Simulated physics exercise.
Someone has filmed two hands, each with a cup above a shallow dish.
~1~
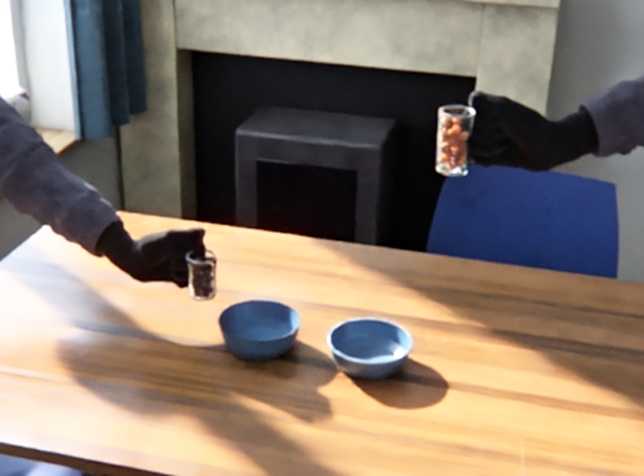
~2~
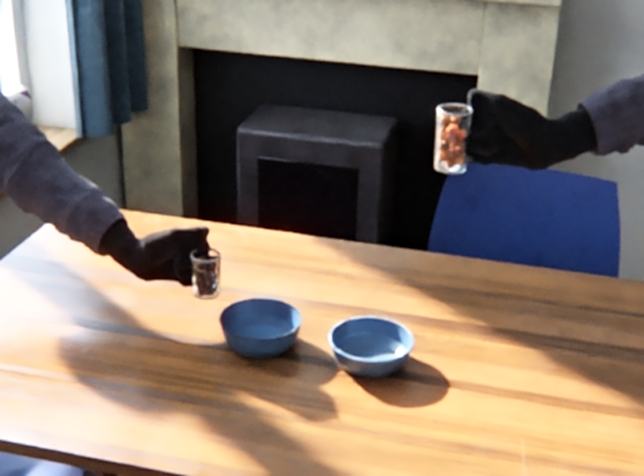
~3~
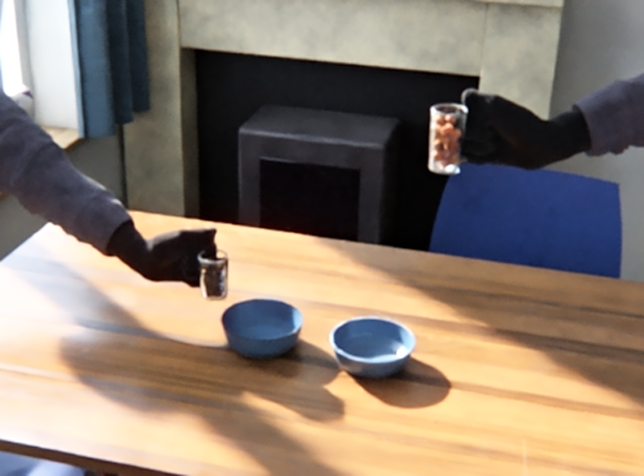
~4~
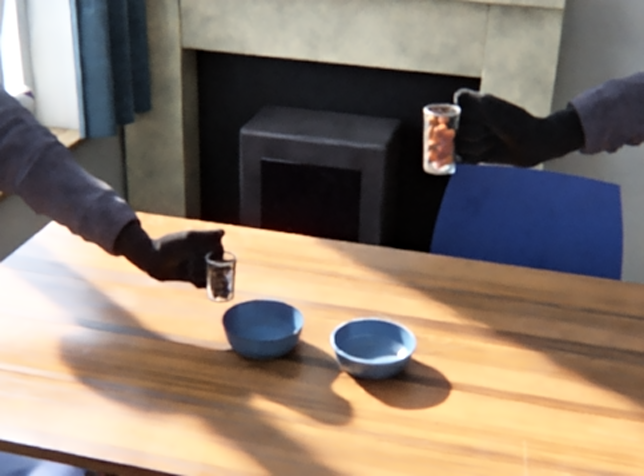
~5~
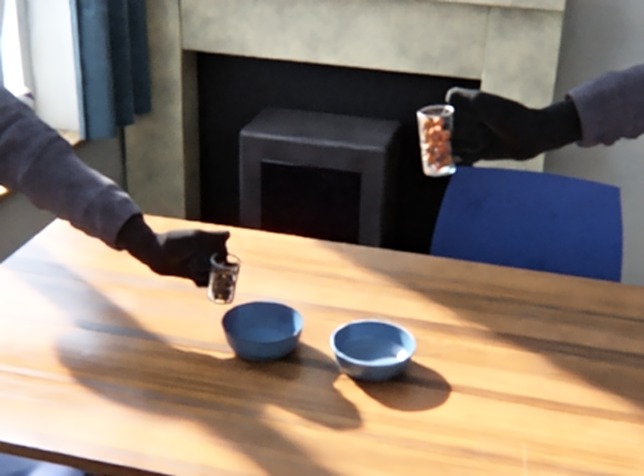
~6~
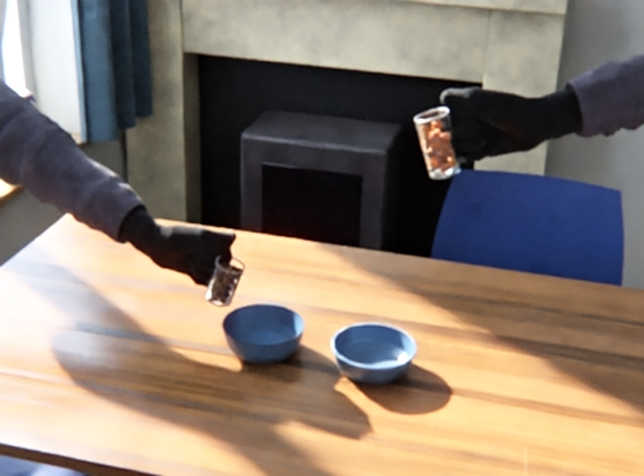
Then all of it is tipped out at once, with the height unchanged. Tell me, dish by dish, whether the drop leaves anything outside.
At the end, left misses nothing; right fails to contain it.
Then, 0.29 s past the last view, left, all still in the cup; right, all still in the cup.
Then, 0.66 s past the last view, left, all still in the cup; right, all still in the cup.
Then, 1.05 s past the last view, left, about half still in the cup, about a third in the dish, a small part in the air; right, nearly all still in the cup, a small part in the air.
Finally, left, all in the dish, none outside the dish; right, about two thirds in the dish, about a third outside the dish.
